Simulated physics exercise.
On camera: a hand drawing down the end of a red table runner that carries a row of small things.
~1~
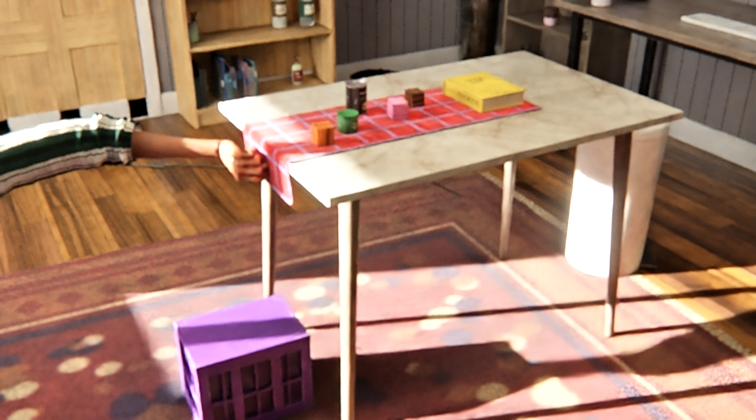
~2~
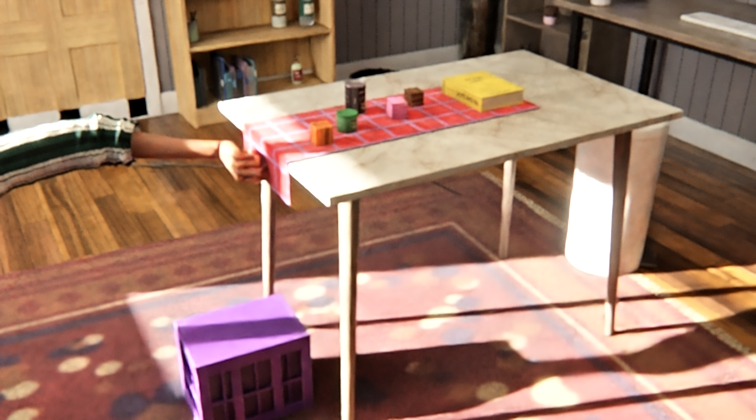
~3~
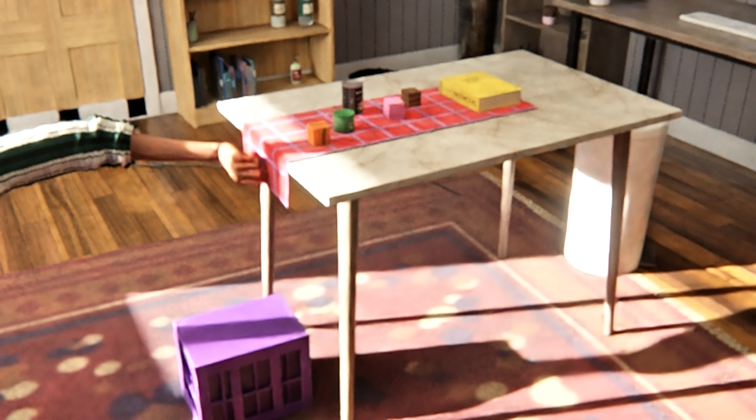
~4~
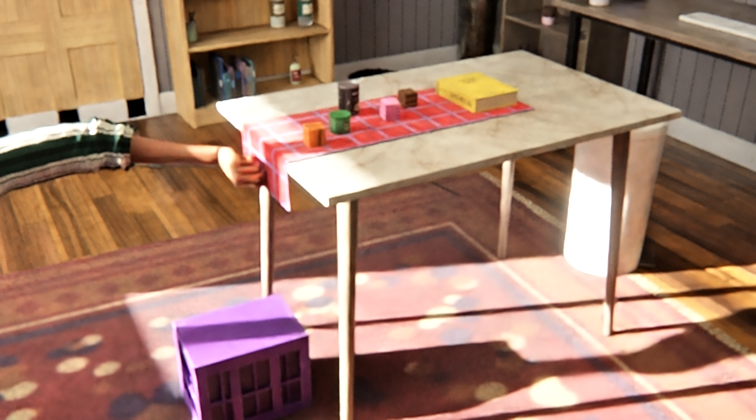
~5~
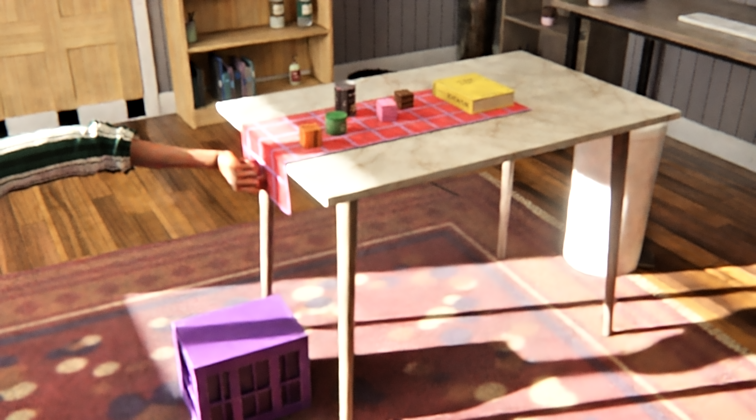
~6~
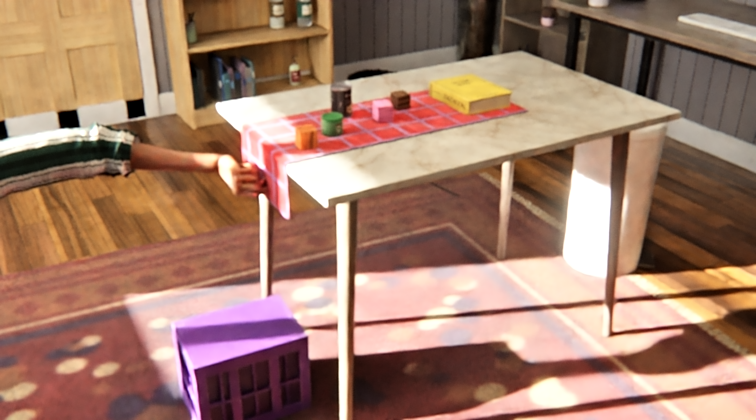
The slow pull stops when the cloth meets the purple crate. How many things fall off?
Over the edge go four.
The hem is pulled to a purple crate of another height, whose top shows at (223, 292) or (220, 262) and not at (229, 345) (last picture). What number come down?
Over the edge go 2 and 1.
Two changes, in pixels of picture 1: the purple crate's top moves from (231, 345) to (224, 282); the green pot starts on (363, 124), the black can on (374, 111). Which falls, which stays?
The green pot holds on, the black can does not fall.
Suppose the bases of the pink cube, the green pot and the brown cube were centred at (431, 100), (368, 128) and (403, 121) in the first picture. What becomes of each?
The pink cube survives; the green pot comes down; the brown cube drops off.
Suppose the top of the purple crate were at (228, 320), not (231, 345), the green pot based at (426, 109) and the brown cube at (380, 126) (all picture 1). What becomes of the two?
The green pot survives; the brown cube comes down.
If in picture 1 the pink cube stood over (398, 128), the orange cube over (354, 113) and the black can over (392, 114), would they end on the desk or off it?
The pink cube goes over; the orange cube tumbles off; the black can goes over.
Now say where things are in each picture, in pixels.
The first frame shows hem (292, 205); orange cube (322, 125); green pot (348, 113); black can (356, 83); pink cube (398, 100); brown cube (415, 90); top of the crate (231, 345).
The second frame shows hem (290, 205); orange cube (321, 125).
The third frame shows hem (288, 208); green pot (344, 113).
The fourth frame shows hem (290, 211); black can (349, 84); top of the crate (230, 344).
The fifth frame shows hem (290, 215); pink cube (387, 102).
The sixth frame shows hem (290, 219); orange cube (306, 128); green pot (332, 116); black can (341, 86); pink cube (383, 103); brown cube (401, 93).
A little later, hem near (267, 247); orange cube gone.
Next, hem near (269, 290); orange cube, green pot and black can gone.
Later still, hem on the crate; orange cube, green pot, black can and pink cube gone.
When it is over, hem on the crate; orange cube, green pot, black can and pink cube gone. The desk loses four.
